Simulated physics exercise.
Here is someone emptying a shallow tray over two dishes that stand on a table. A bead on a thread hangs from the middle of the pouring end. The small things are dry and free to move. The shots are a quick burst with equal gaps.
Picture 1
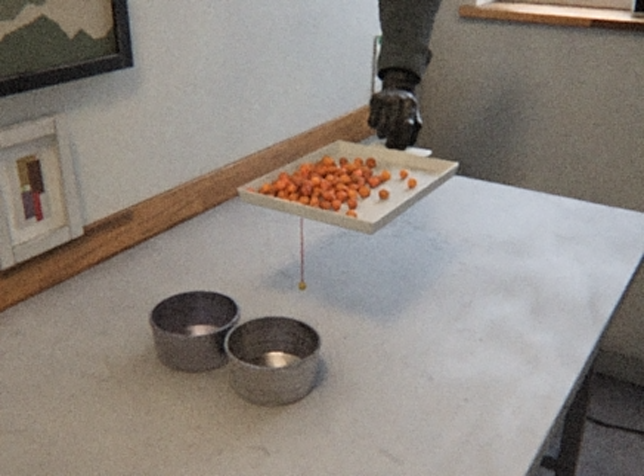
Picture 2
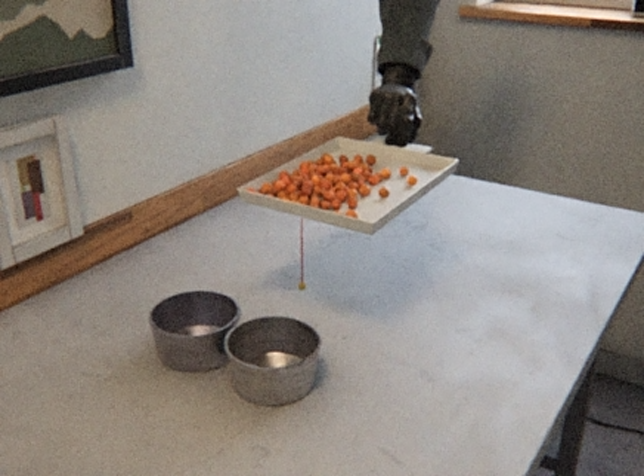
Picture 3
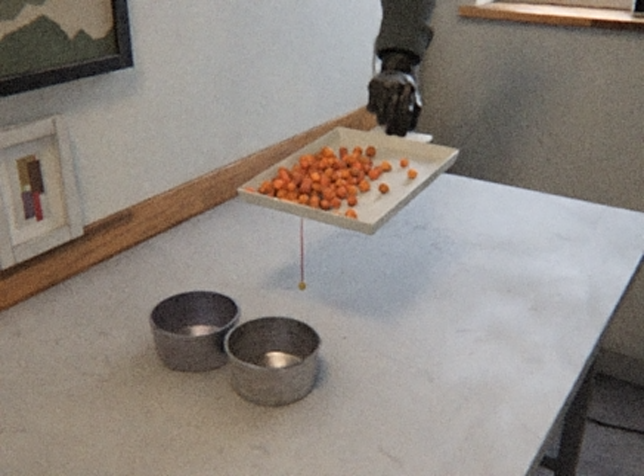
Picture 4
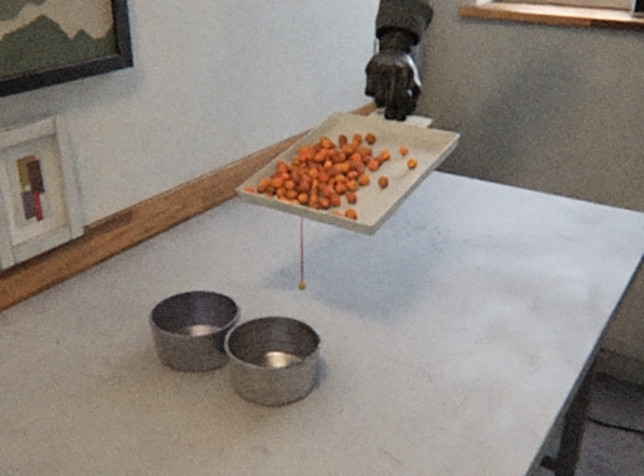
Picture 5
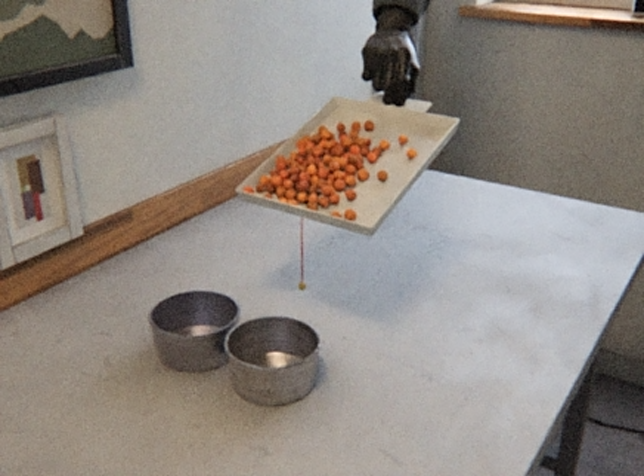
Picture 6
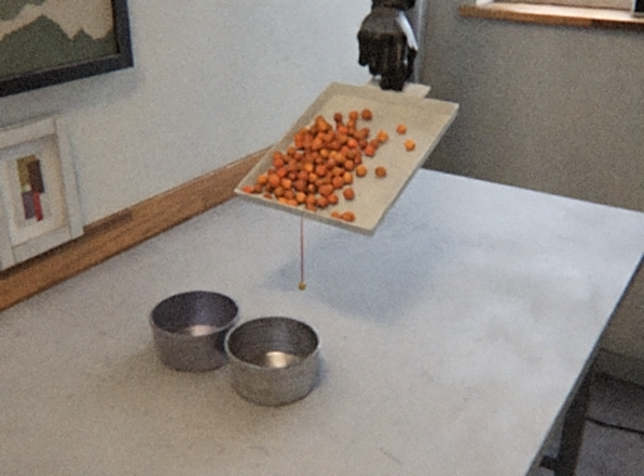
On a pale table set along a light wall with a wooden ledge, seen from slightly above by a still camera, a dark hand holds a shallow cream tray. Orange-brown, rounded pieces lie on it, a bead hangs on a reddish thread beneath its near edge, and two grey metal dishes stand at lower left. The hand rises, steadily lifting the tray's far end into a clear tilt, while the pieces barely shift.
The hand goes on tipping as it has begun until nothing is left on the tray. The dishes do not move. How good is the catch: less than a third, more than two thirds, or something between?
Caught overall: From one third to two thirds.
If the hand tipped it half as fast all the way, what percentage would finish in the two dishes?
Near 40 %.
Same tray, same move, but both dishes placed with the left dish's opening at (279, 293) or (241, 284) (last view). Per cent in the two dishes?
The first gives 30 %, the second 30 %.
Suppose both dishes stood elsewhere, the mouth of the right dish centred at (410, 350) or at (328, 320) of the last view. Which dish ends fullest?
The first try: The left-hand dish. The second: The dish on the right.
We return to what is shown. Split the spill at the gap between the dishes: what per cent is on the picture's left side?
Near 0 %.
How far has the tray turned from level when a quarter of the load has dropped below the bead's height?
Near 115 degrees.
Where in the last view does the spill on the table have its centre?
At about (315, 350).
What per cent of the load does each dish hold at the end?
Left dish near 10 in a hundred; right dish near 30.
Soon, tray tipped steeply; most on the tray; a stray few in the right dish; a small part in the air.
A while on, tray tipped past a quarter turn; about a third on the tray; a small part in the right dish; a stray few in the left dish; a small part outside both; about a third in the air.
Towards the end, tray tipped past a quarter turn; about a third in the right dish; a small part in the left dish; about half outside both.
Finally, tray tipped past a quarter turn; about a third in the right dish; a small part in the left dish; about half outside both.
